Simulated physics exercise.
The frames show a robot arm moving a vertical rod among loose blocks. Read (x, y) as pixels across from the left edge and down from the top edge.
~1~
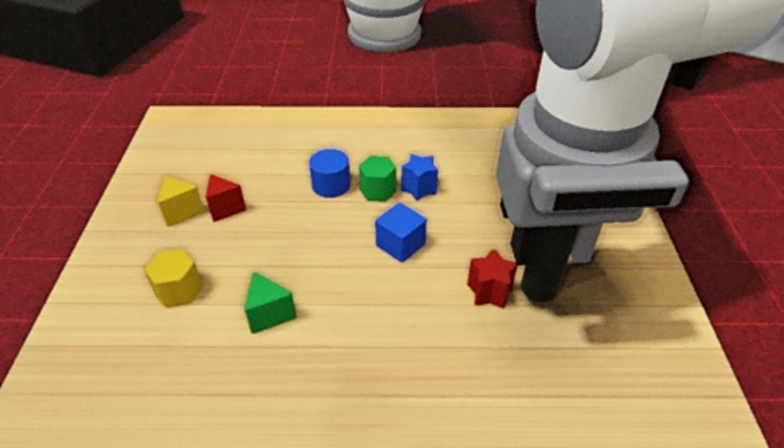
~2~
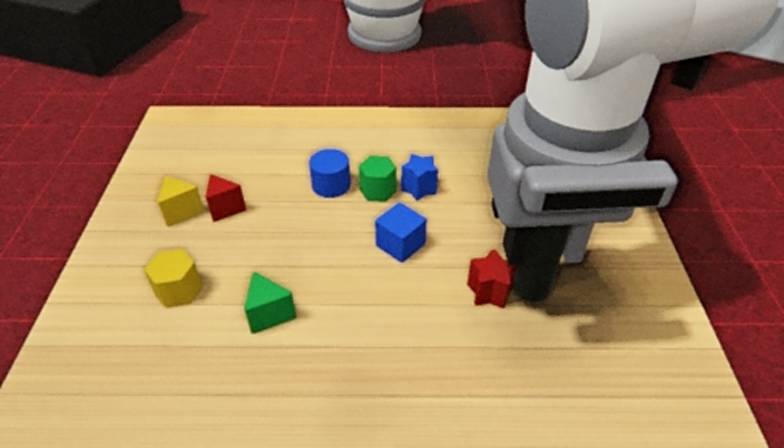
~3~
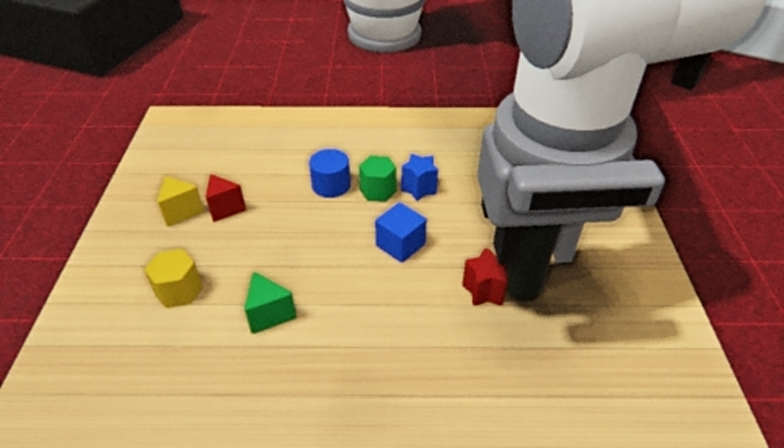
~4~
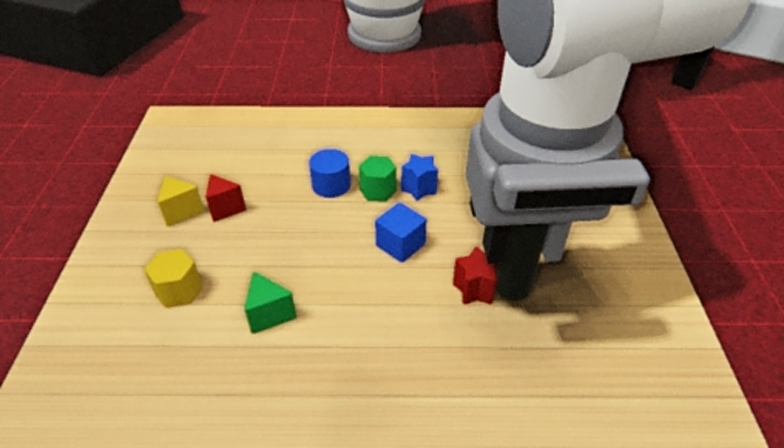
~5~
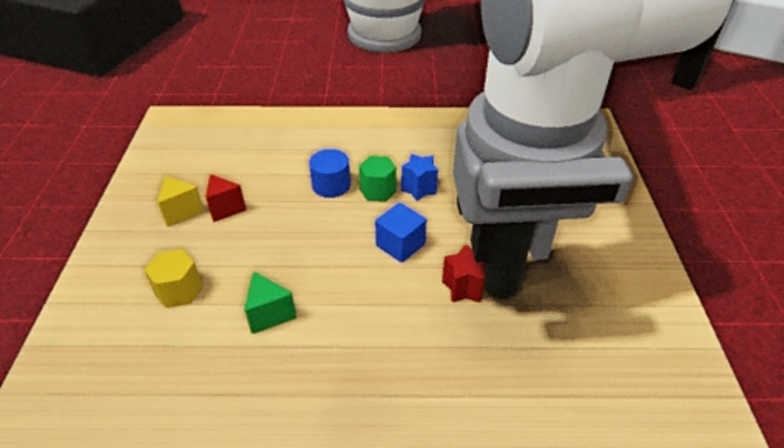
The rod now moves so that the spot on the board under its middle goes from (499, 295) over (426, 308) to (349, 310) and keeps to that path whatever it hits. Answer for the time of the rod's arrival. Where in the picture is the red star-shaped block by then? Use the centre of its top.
It is going to be at (421, 255).
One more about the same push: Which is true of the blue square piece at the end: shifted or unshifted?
At the moment the path ends, the blue square piece still stands where it did.
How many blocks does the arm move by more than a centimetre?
It's going to be one.
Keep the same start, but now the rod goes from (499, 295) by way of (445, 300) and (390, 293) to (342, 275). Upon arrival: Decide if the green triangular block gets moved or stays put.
It keeps its position.
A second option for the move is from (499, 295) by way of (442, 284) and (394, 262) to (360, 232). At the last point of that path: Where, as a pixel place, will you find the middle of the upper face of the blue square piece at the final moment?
I'd say the blue square piece ends with its top centre at (378, 186).
The first path, step by step. One third of the way, rod at (451, 294); red star-shaped block at (431, 257), turned 40° clockwise.
Two thirds of the way, rod at (399, 299); red star-shaped block at (421, 255), turned 75° clockwise.
At the end, rod at (348, 299); green triangular block unmoved; blue square piece unmoved; red star-shaped block at (421, 255), turned 75° clockwise.
